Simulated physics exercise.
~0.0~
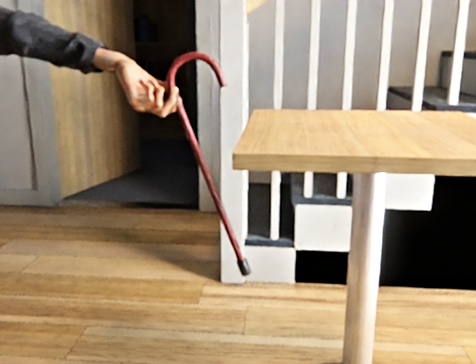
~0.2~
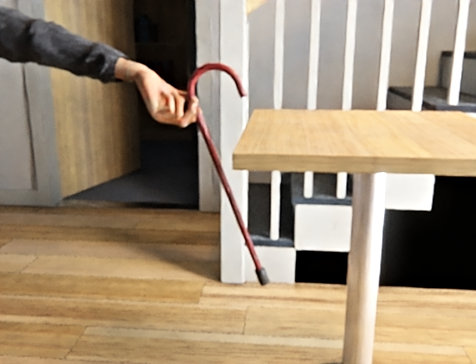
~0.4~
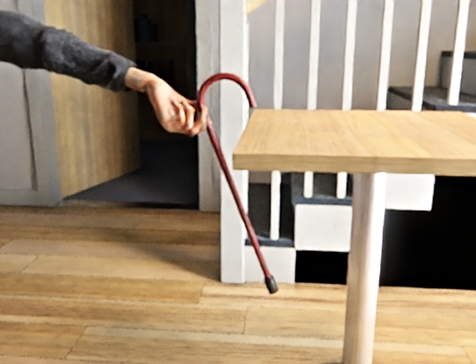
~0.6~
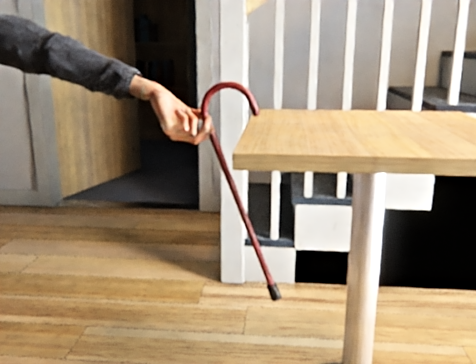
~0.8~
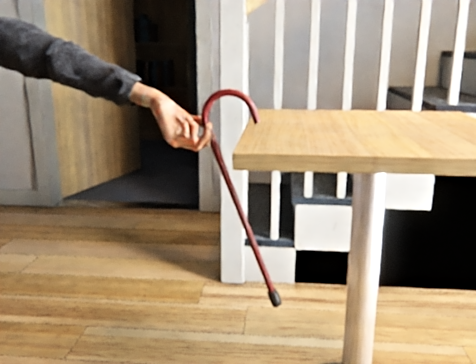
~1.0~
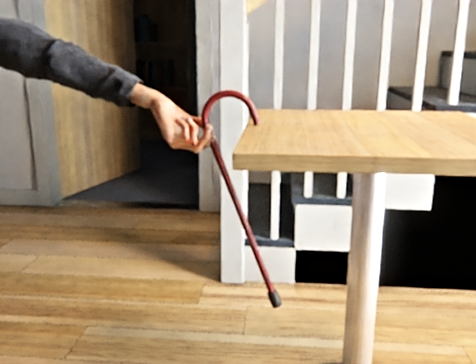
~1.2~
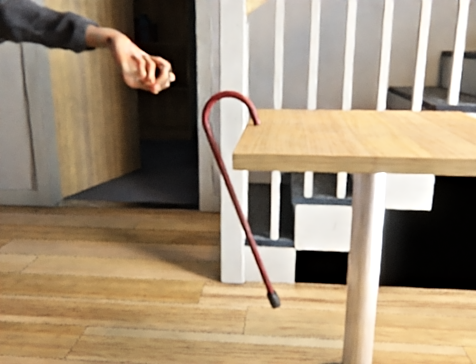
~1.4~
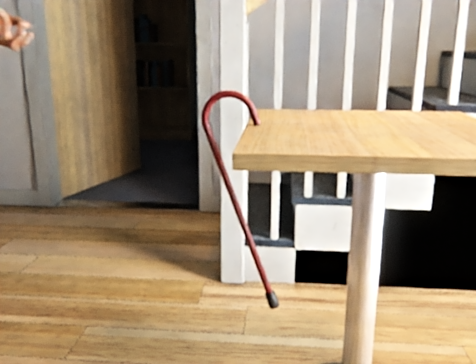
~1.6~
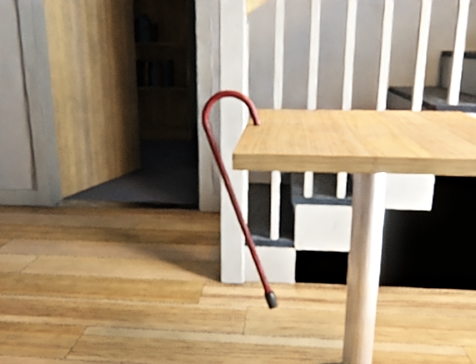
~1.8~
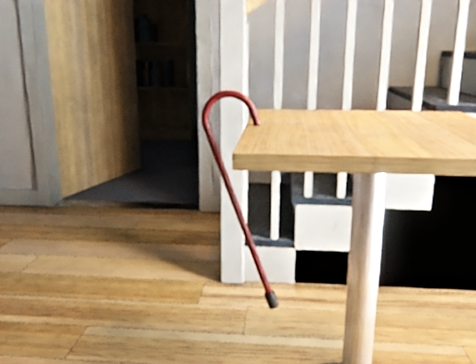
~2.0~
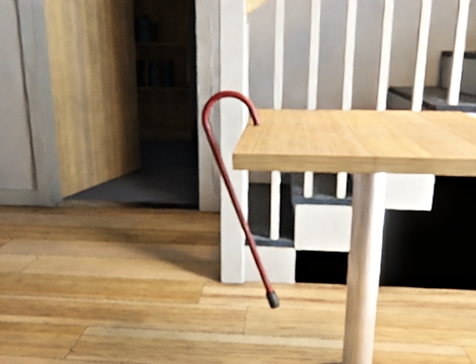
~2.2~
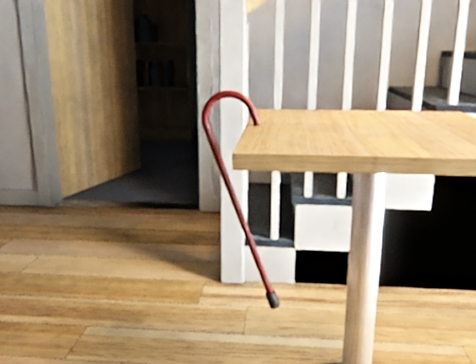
At the start, a hand reaching in from the left holds a red cane with a curved handle beside a wooden table, in front of a white stair railing. The hand moves the cane to the right and slightly down until the tip of its hook meets the left edge of the tabletop. It steadies the cane there for a moment, with the shaft slanting down toward the floor. Then the fingers let go, and the hand draws back and leaves on the left. The cane stays hooked on the table edge, hanging still at a slant.
